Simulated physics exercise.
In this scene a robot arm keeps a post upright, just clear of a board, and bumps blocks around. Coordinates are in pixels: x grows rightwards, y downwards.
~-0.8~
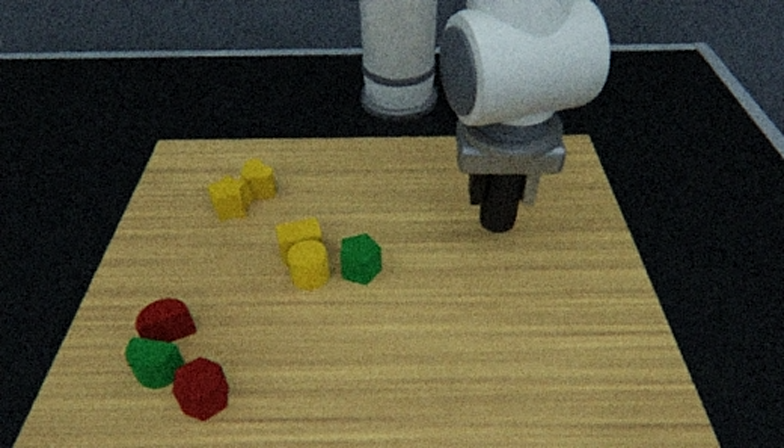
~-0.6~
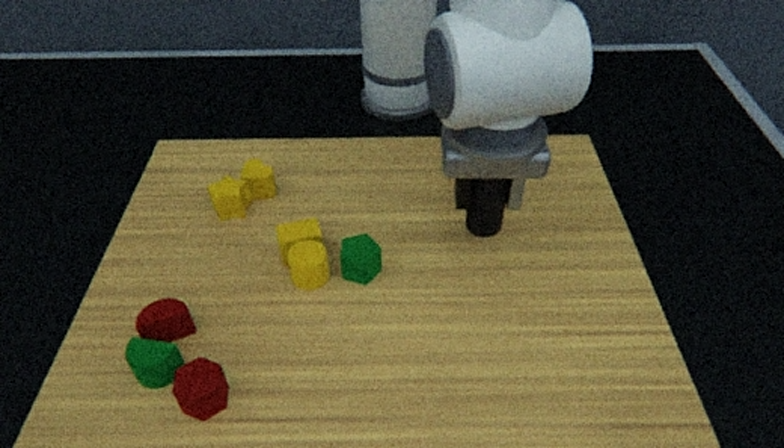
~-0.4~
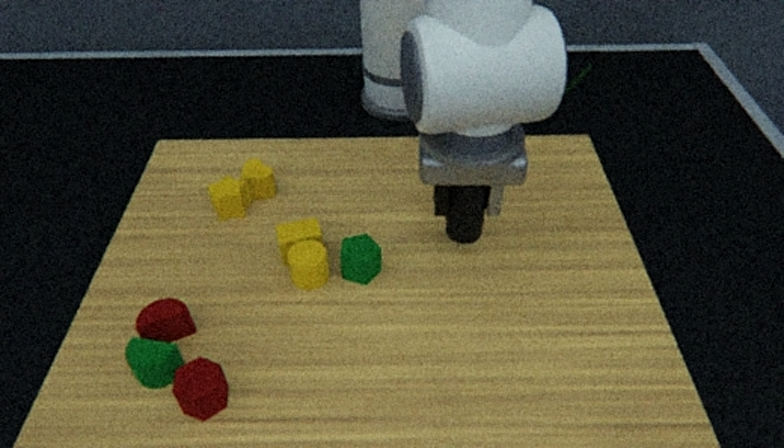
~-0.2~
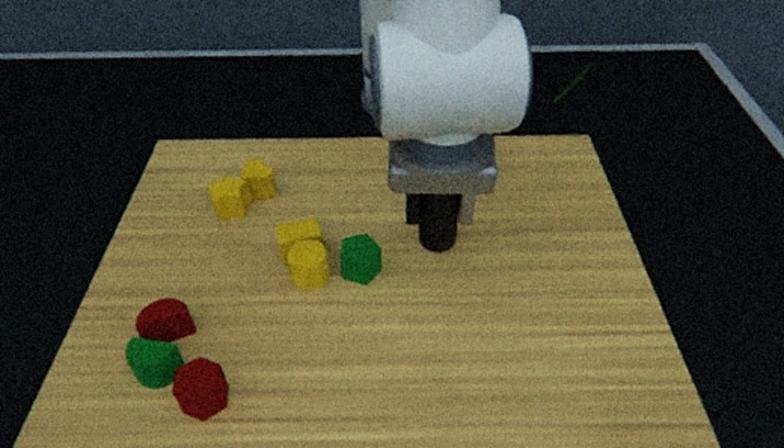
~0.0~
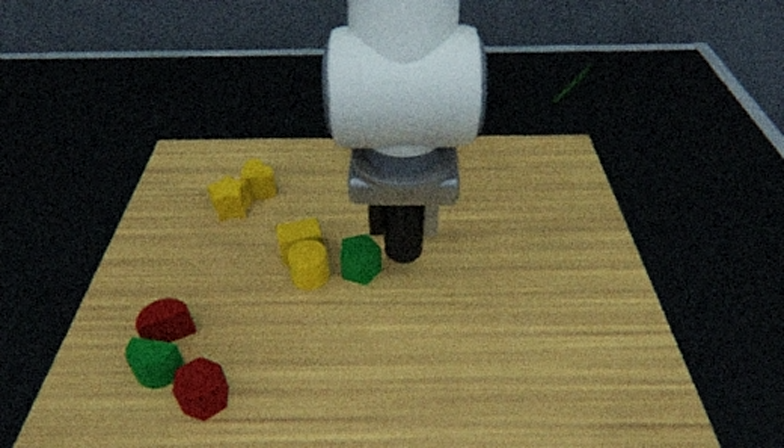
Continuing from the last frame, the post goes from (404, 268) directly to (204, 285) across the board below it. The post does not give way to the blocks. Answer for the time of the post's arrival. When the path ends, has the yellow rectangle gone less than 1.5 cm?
I believe so.
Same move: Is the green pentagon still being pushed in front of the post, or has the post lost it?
Still being pushed.
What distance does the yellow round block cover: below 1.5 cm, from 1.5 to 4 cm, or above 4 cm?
The best fit is over 4 cm.
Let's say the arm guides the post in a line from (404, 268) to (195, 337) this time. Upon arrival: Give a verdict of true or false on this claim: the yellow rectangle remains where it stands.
That claim is true.
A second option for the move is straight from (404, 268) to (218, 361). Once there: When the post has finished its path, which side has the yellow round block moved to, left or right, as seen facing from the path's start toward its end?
Picture yourself facing from the start of the path to its end: The yellow round block moves off to your right.
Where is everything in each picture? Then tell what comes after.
Post tip at (497, 222); block tops, yellow rectangle at (298, 229); yellow round block at (307, 253); green pentagon at (359, 247), in the first picture.
Post at (483, 226); blocks unchanged, in the second picture.
Post at (464, 232); blocks unchanged, in the third picture.
Post at (437, 241); blocks unchanged, in the fourth picture.
Post at (404, 251); yellow rectangle at (298, 229); yellow round block at (307, 253); green pentagon at (359, 247), in the fifth picture.
The first path, step by step. One third of the way, post at (336, 257); yellow round block at (255, 260); green pentagon at (294, 257), turned 15° anticlockwise.
Two thirds of the way, post at (267, 263); yellow round block at (183, 272); green pentagon at (223, 265), turned 20° anticlockwise.
At the end, post at (198, 269); yellow rectangle in place; yellow round block at (112, 289); green pentagon at (153, 273), turned 30° anticlockwise.
